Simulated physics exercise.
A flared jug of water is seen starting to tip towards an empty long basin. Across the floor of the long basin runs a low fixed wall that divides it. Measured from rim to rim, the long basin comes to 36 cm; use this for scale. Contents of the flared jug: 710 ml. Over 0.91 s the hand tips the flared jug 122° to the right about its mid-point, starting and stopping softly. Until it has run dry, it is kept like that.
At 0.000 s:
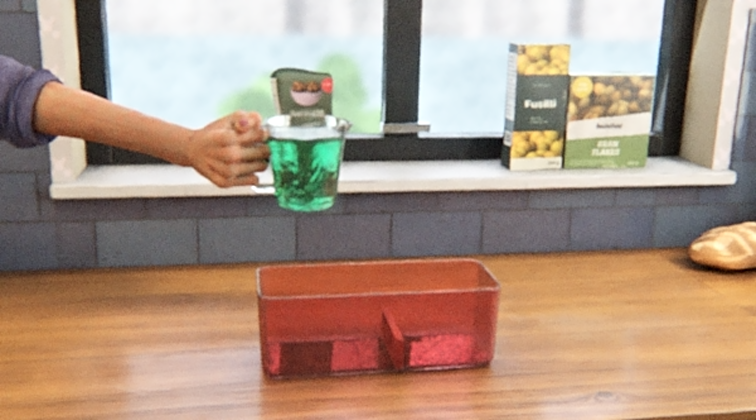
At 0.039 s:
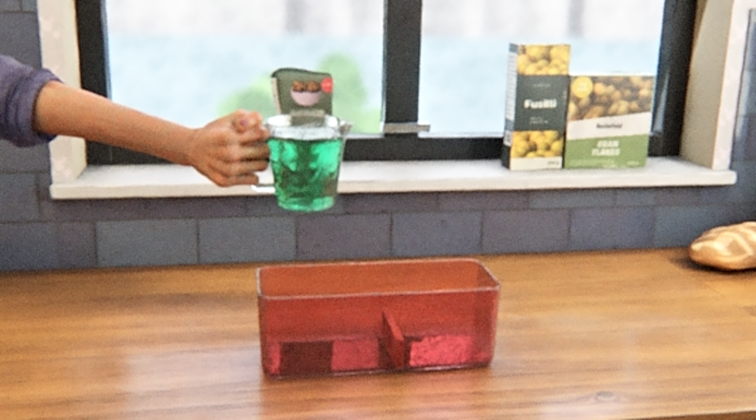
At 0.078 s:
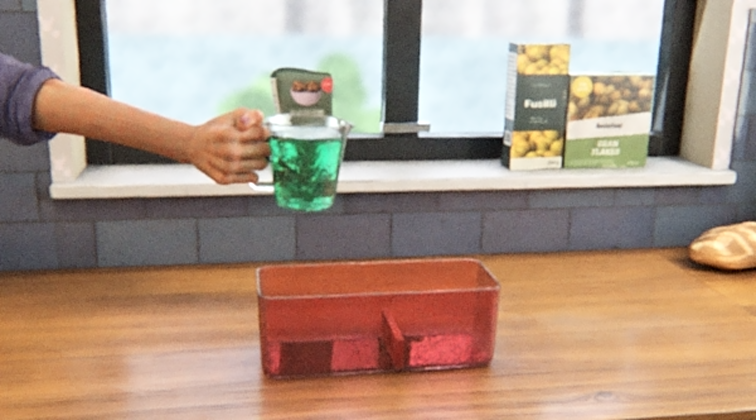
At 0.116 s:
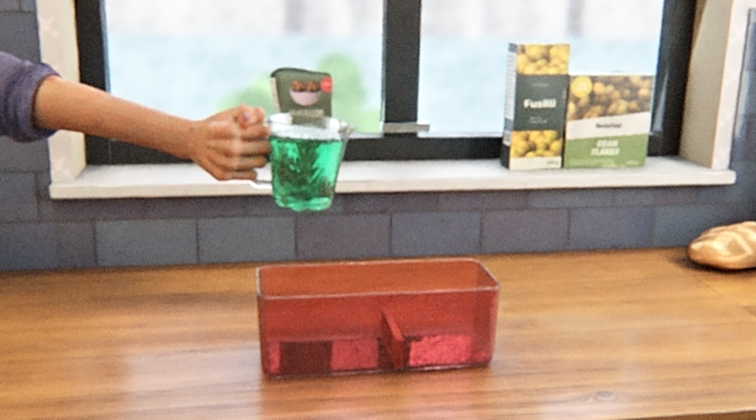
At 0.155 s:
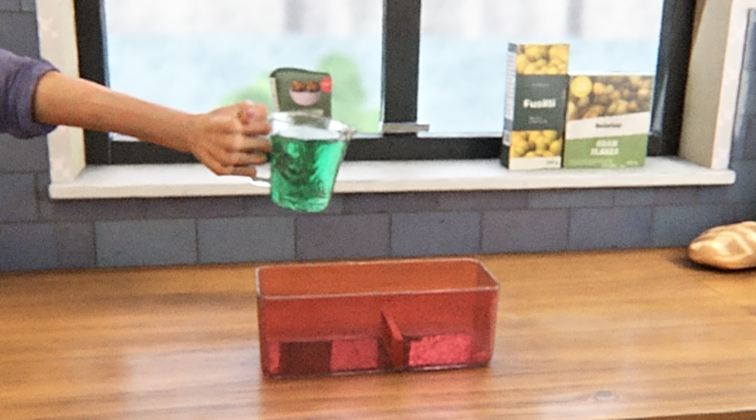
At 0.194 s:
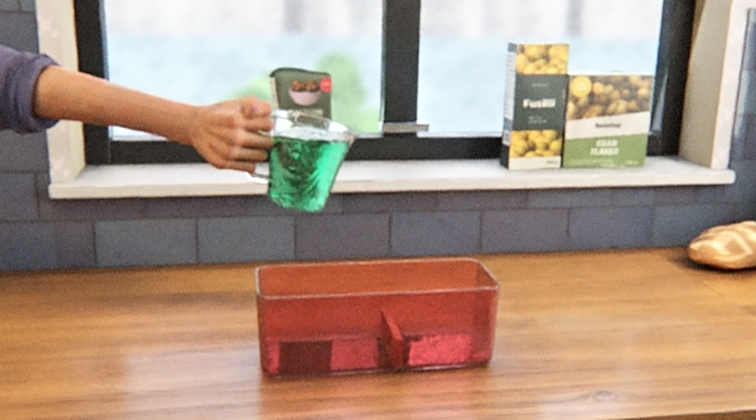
A kitchen is seen from the front, its wooden counter set before a dark-framed window and grey-blue tiles. A hand reaching in from the left holds a clear flared jug of green liquid above an empty, translucent red long basin with a low divider, with food packages on the sill and bread at right. The hand gently tilts the jug slightly rightward while the view stays still.
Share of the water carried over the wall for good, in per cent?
Near 59 per cent.
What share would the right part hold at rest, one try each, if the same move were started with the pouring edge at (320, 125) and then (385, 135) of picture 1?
Try 1: Approx. 10 %; try 2: Approx. 85 %.
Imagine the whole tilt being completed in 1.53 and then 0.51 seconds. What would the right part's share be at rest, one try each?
Around 75 per cent first, around 30 per cent next.
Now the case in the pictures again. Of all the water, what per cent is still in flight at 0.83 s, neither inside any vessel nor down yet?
Around 18 percent of it is airborne.
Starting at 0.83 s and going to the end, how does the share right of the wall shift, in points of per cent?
I'd say it grows by some 4.
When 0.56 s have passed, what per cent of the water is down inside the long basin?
Close to 6 in a hundred.
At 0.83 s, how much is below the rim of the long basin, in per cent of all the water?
I reckon close to 76 per cent.
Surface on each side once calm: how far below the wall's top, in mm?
About 36 mm on the left, about 24 mm on the right.
By 0.56 s the tilt is 82° and 65 per cent is still to pour, 0 is left of the wall and 6 right of it.
By 0.83 s the tilt is 119° and 6 per cent is still to pour, 21 is left of the wall and 55 right of it.
By 1.11 s the tilt is 122° and 0 per cent is still to pour, 39 is left of the wall and 59 right of it.
By 1.41 s the tilt is 122° and 0 per cent is still to pour, 39 is left of the wall and 59 right of it.
At rest 39 per cent lies left of the wall, 59 right of it and 2 outside.
